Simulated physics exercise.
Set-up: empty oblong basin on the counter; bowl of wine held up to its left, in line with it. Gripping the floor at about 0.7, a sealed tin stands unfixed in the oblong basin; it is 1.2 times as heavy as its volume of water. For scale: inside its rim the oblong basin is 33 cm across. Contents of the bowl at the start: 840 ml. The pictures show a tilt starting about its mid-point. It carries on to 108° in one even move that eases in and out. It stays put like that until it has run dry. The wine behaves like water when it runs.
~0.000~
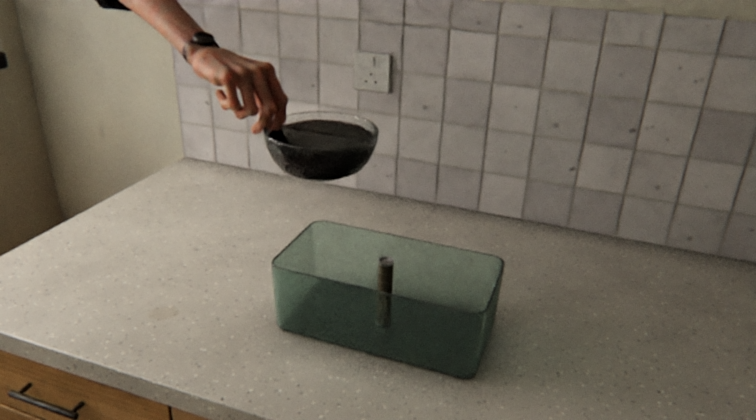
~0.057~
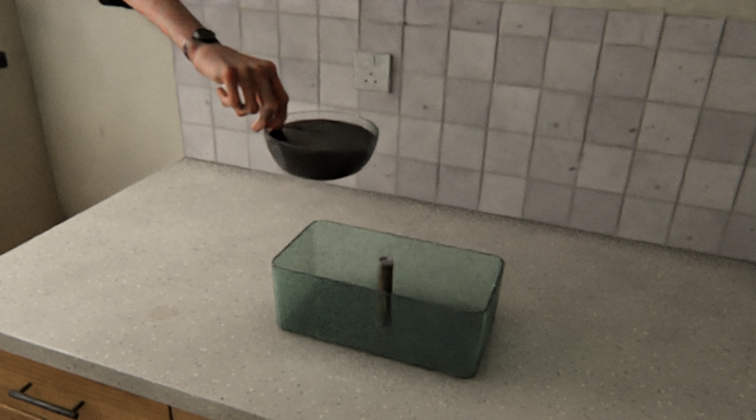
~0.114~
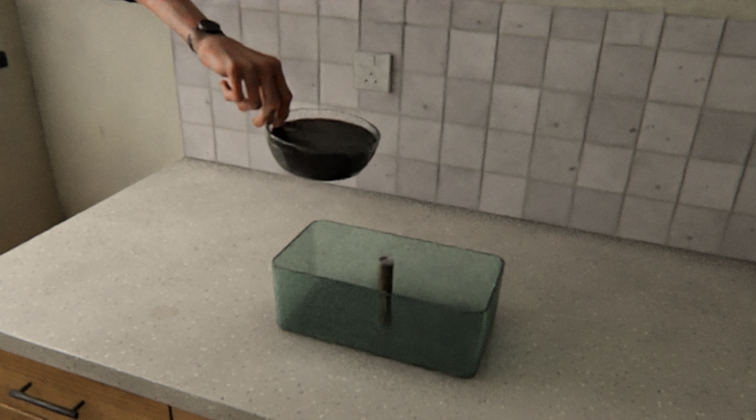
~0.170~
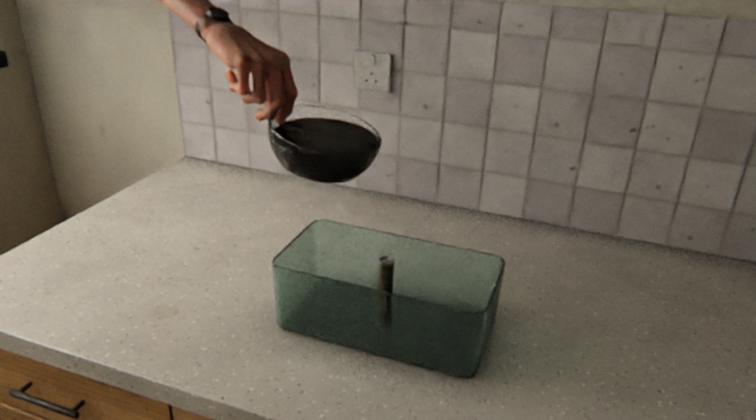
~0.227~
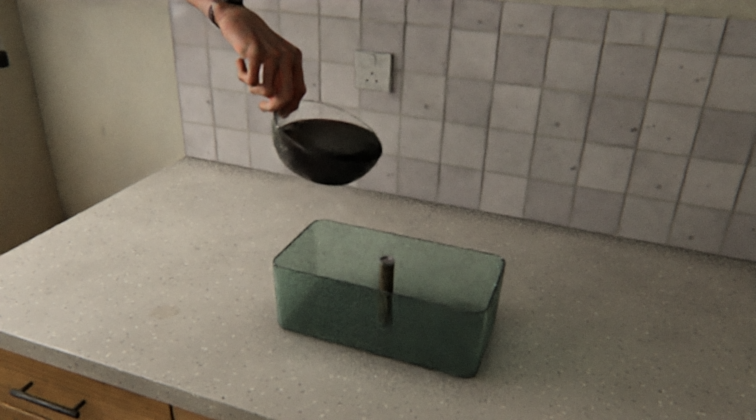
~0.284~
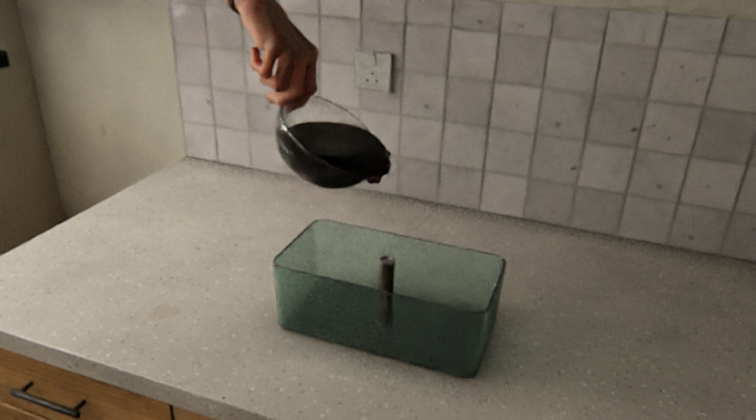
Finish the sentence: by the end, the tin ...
By the end, the tin is still upright.
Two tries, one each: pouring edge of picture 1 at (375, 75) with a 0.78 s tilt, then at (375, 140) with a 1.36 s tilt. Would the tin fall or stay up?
Trial 1 - tin tips; trial 2 - tin stays standing.
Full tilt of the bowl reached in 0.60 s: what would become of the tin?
In that case the tin overturns.
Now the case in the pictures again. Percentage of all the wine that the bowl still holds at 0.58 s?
Close to 10 in a hundred.
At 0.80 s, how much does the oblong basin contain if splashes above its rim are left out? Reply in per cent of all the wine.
Roughly 96 per cent.
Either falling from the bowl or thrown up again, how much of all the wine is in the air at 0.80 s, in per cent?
Some 3 % is up in the air.
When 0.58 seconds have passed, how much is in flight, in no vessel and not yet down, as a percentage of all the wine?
Around 38 percent.
Then, 0.58 s in, the tilt is 92° and 9 per cent is still to pour; the tin stands where it began.
Then, 0.80 s in, the tilt is 108° and 0 per cent is still to pour; the tin stands where it began.
Then, 1.03 s in, the tilt is 108° and 0 per cent is still to pour; the tin stands where it began.
Then, 1.28 s in, the tilt is 108° and 0 per cent is still to pour; the tin stands where it began.
Finally, the tin stands where it began.
